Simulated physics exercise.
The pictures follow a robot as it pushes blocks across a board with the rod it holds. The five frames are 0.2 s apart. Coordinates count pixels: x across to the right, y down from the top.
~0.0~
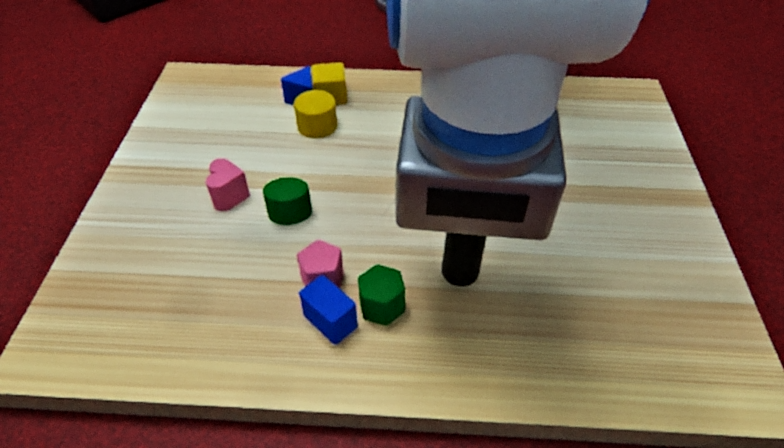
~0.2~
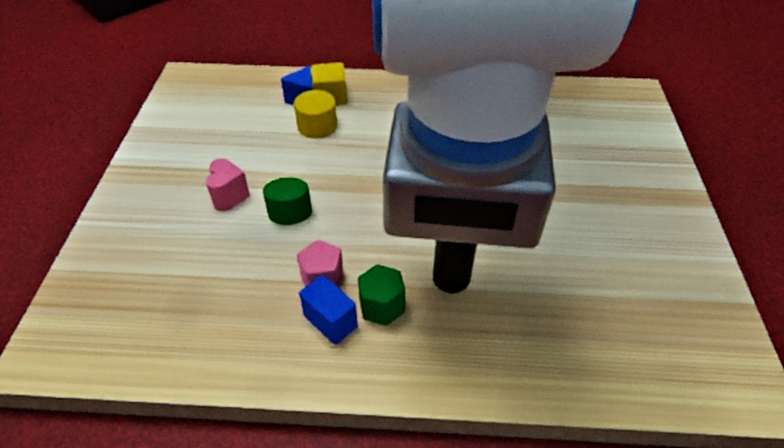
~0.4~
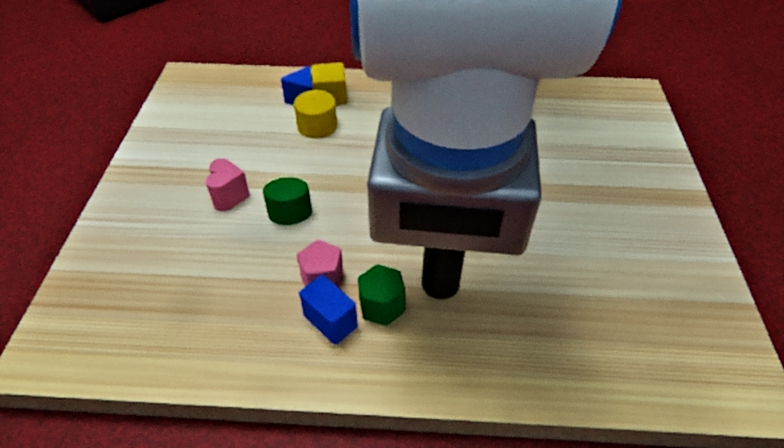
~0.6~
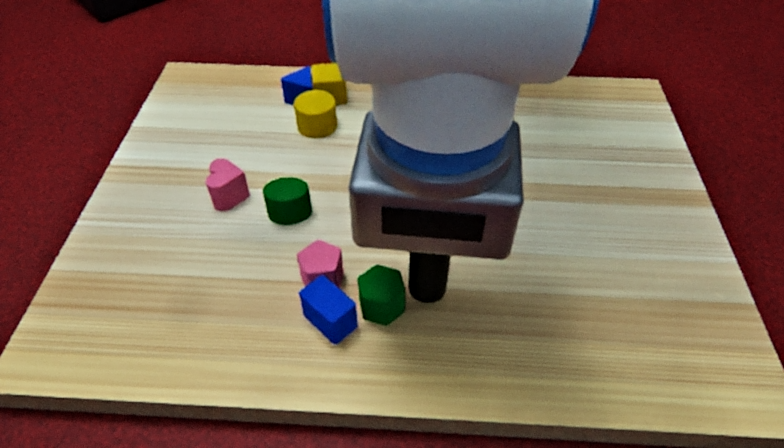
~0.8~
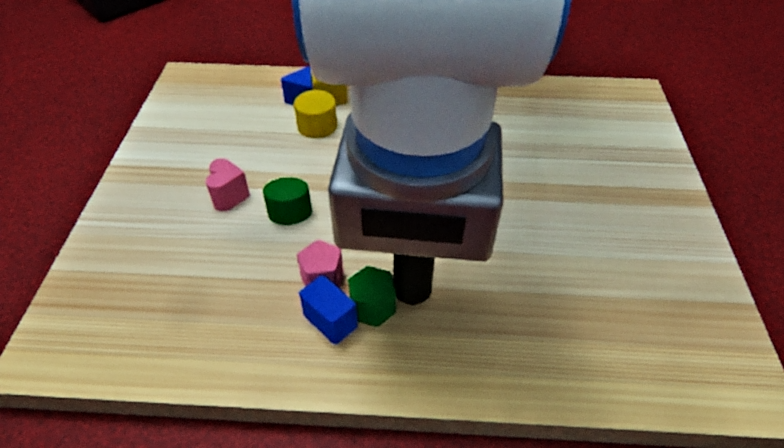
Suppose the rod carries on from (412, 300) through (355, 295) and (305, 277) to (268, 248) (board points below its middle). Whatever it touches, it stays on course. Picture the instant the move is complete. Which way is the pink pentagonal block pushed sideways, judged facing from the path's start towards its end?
Displaced right.
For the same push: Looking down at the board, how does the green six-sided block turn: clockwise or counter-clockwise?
Anticlockwise, looking down.
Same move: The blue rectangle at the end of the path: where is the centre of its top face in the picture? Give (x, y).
The middle of its upper face will lie at (271, 323).
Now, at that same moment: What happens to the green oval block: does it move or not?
It stays put.
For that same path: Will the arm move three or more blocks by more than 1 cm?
In short: Yes.
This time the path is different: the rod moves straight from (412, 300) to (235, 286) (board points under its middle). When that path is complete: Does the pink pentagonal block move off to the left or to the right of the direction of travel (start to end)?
The answer is right: Facing from the path's start to its end, that's where the pink pentagonal block shifts.
On the path given first. One third of the way, rod at (354, 284); blue rectangle at (283, 314); green six-sided block at (317, 293), turned 30° anticlockwise.
Two thirds of the way, rod at (303, 266); pink pentagonal block at (275, 233), turned 35° clockwise; blue rectangle at (271, 323), turned 15° anticlockwise; green six-sided block at (300, 295), turned 50° anticlockwise.
At the end, rod at (265, 237); green oval block in place; pink pentagonal block at (240, 205), turned 35° clockwise; blue rectangle at (271, 323), turned 15° anticlockwise; green six-sided block at (300, 295), turned 50° anticlockwise.
